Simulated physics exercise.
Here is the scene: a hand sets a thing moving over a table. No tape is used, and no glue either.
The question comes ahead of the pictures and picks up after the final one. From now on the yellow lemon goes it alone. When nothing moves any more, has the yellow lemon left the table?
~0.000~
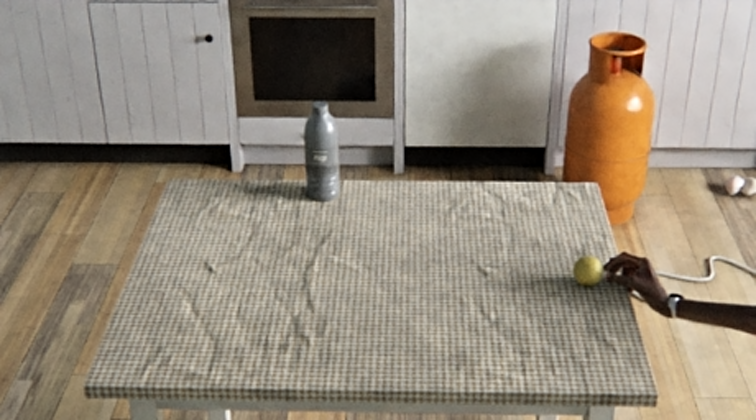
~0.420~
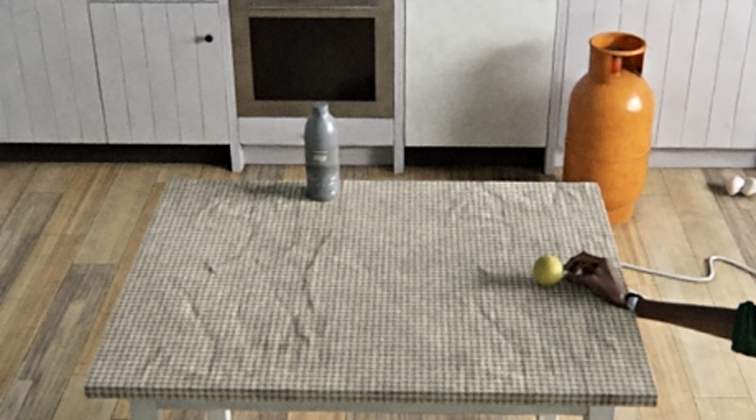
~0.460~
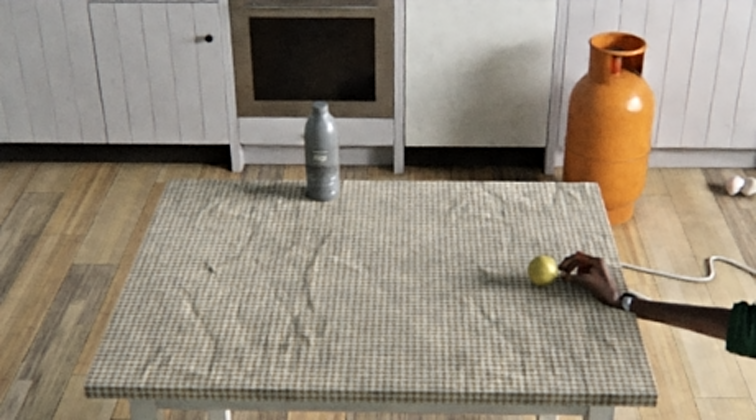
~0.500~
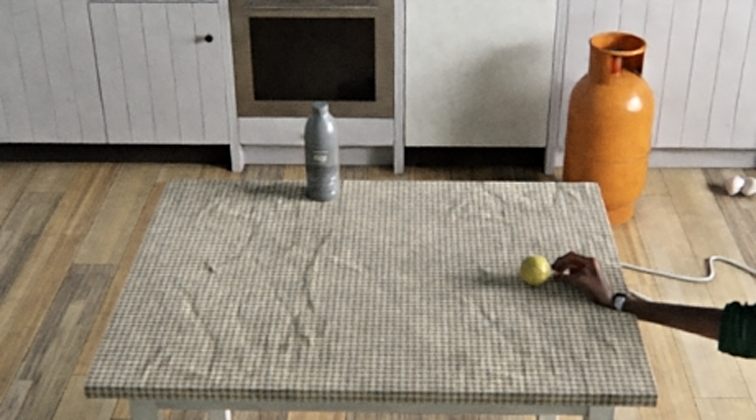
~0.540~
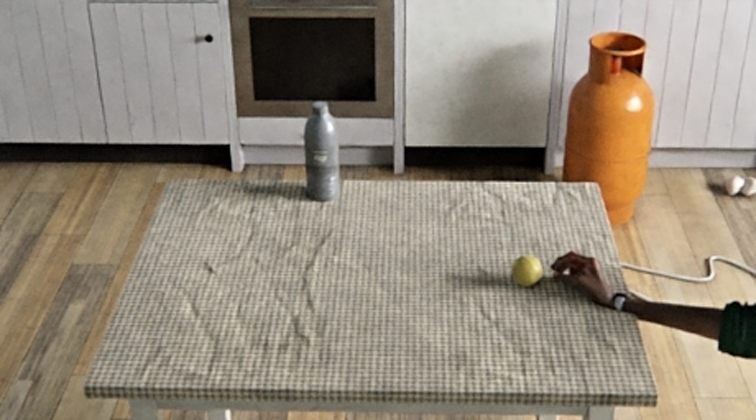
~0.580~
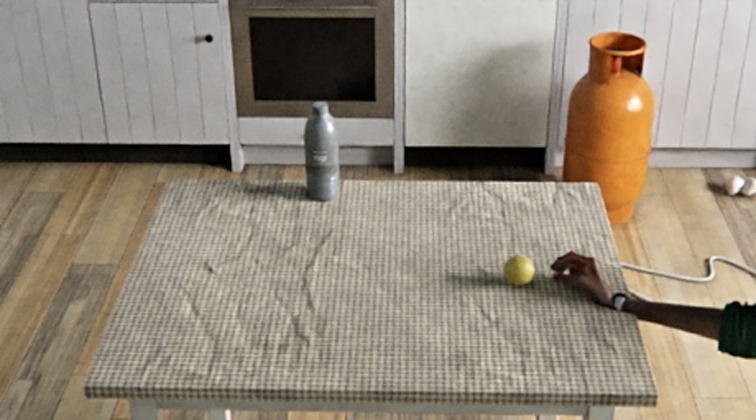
No, it is still on the table.
Around 0.68 s, yellow lemon displaced about its own width near (501, 270).
Around 0.78 s, yellow lemon displaced well along near (485, 270).
Around 0.98 s, yellow lemon displaced well along near (460, 270).
Around 1.18 s, yellow lemon displaced well along near (445, 269).
Finally (1.8 s), moved from the start, yellow lemon. Final places as the last picture's camera would see them, yellow lemon near (439, 269).
